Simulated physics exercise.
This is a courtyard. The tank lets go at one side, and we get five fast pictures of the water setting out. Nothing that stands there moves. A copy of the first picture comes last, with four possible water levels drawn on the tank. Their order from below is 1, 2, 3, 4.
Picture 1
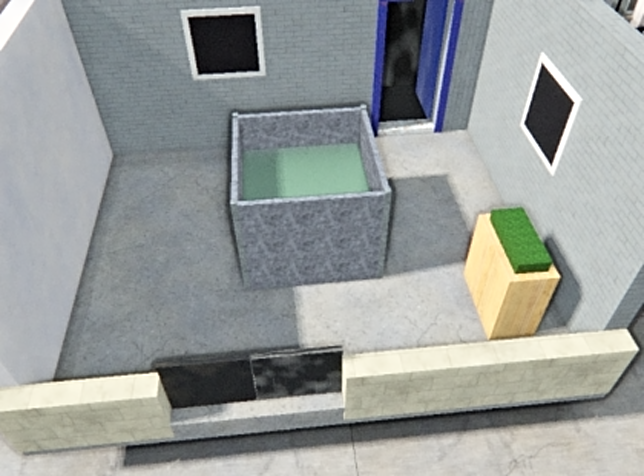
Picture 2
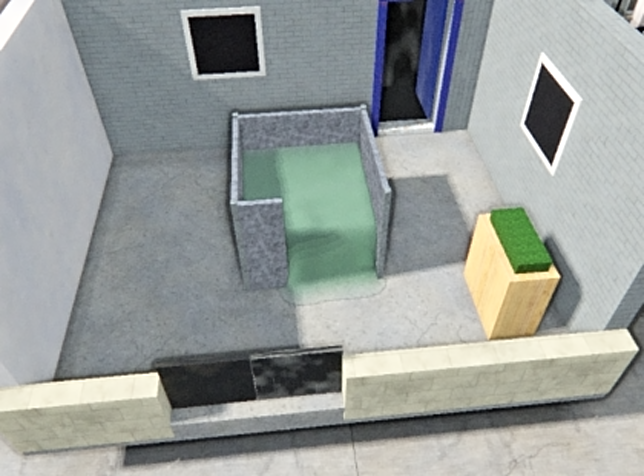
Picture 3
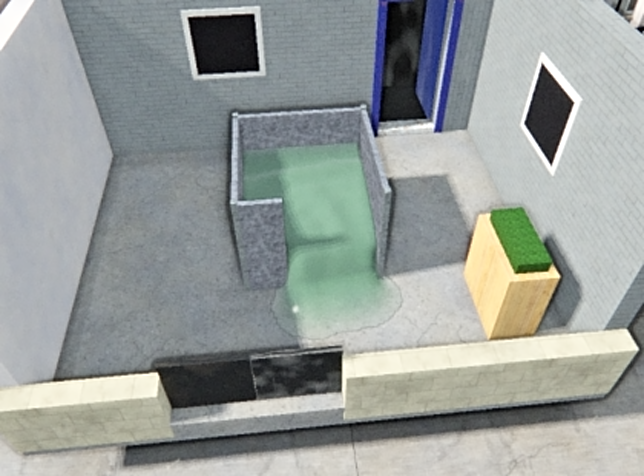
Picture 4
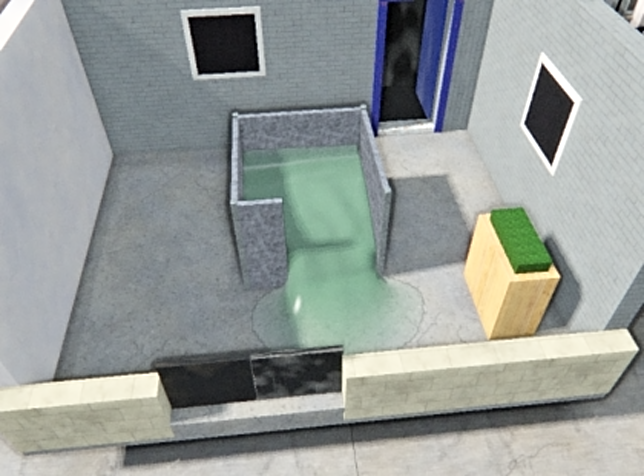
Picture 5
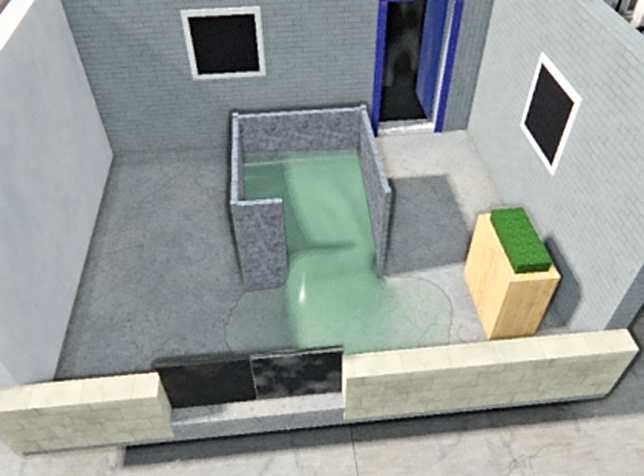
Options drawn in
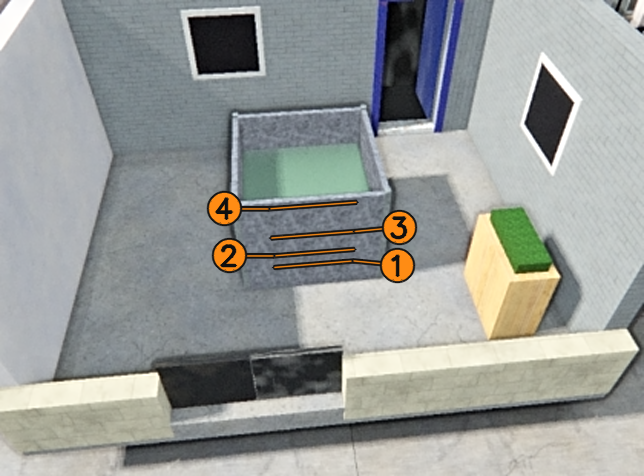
Green water pouring out of a grey stone tank through its opened front and spreading across the floor of a walled courtyard.
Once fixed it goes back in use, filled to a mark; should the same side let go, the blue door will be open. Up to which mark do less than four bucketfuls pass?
Go for 2.
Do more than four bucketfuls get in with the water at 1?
No, not at all.
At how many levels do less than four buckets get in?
Two of the four.
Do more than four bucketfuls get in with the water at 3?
Yes, that goes wrong.
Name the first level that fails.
3 it is.
On the marked copy, 1 at (314, 264); 2 at (313, 252); 3 at (313, 234); 4 at (312, 205); from the bottom up 1, 2, 3, 4.
For level 1, nothing gets over.
For level 2, a bucket or two gets in.
For level 3, about 11 bucketfuls get in.
For level 4, dozens of bucketfuls pour in.
